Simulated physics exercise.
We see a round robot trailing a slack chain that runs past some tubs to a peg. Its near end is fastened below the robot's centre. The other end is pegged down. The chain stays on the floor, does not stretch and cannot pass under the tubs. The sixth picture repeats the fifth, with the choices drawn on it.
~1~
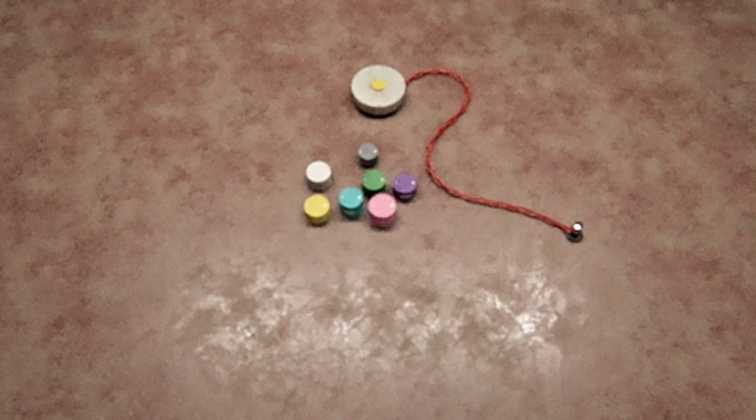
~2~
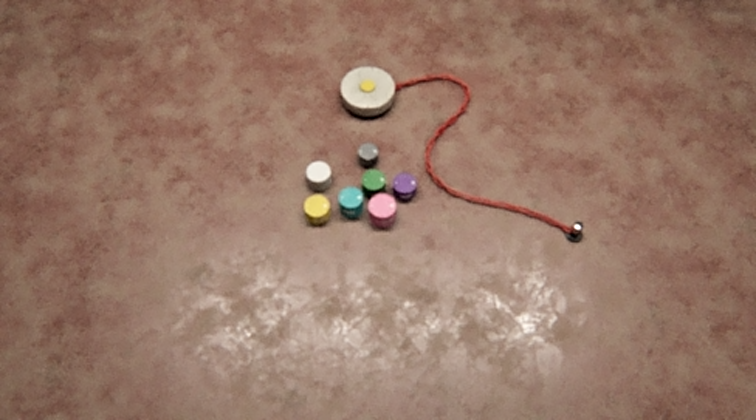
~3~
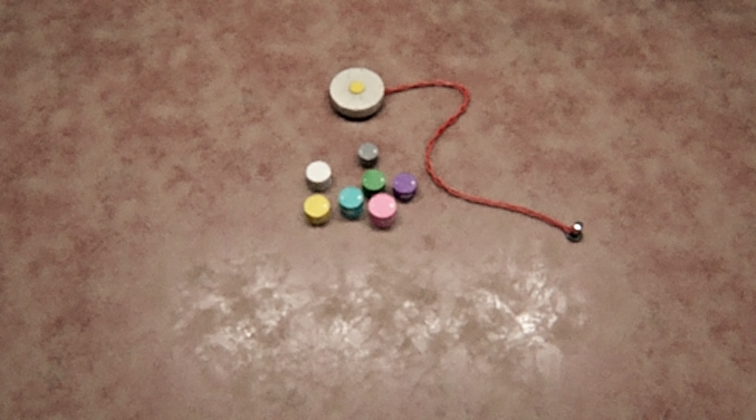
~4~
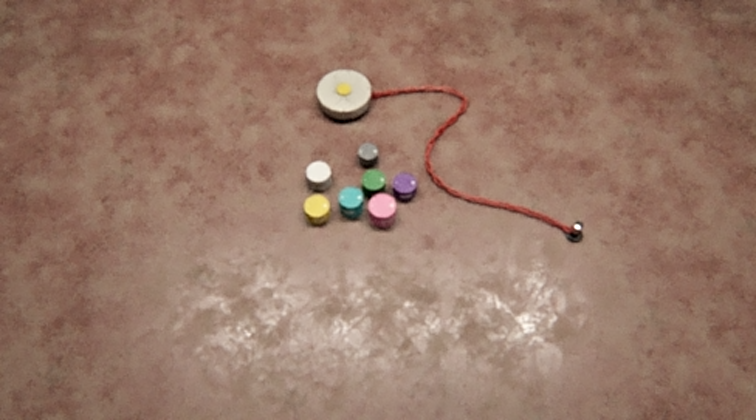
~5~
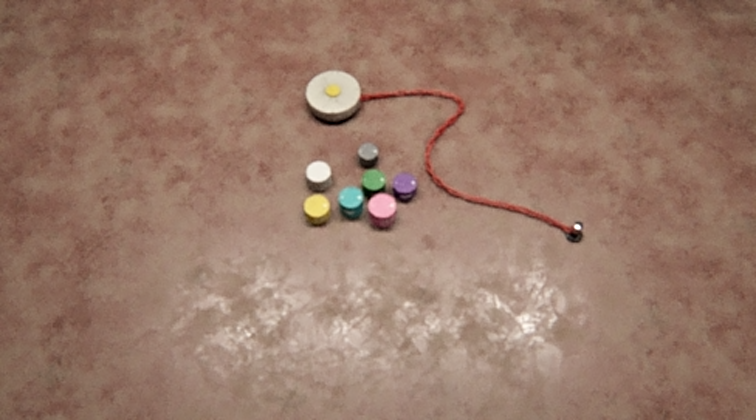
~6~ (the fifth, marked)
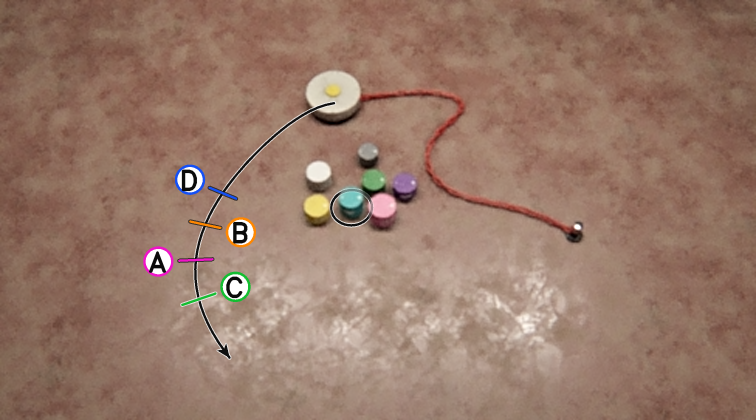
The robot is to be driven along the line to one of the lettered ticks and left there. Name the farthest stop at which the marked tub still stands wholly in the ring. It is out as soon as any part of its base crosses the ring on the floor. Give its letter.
No farther than A.
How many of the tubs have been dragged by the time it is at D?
The count is none.
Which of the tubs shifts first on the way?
The grey tub.
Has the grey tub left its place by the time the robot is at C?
By then, yes.
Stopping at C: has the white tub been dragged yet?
Yes.
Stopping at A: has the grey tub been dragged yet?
By then, yes.
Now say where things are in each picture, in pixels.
The first picture shows peg (576, 230); pink tub (382, 211); green tub (374, 185).
The second picture shows robot (368, 92); turquoise tub (351, 203).
The third picture shows robot (357, 94); grey tub (368, 155).
The fourth picture shows robot (344, 96); white tub (319, 176).
The fifth picture shows robot (334, 97); pink tub (382, 211); green tub (374, 185); turquoise tub (351, 203).
On the marked copy, A at (196, 260); B at (205, 225); C at (199, 299); D at (223, 193); the ring at (352, 207); the route from (334, 103) via (218, 201) to (230, 358).
With A. Early on, robot (269, 134); turquoise tub (351, 203).
Further on, robot (218, 192); turquoise tub (351, 203).
At the end, robot (193, 255); green tub (376, 190); turquoise tub (351, 203); grey tub (358, 180); white tub (324, 191); the turquoise tub is still in its ring.
As for the rest, B is safe but short; C drags the ringed tub to (357, 217); D is safe but short.
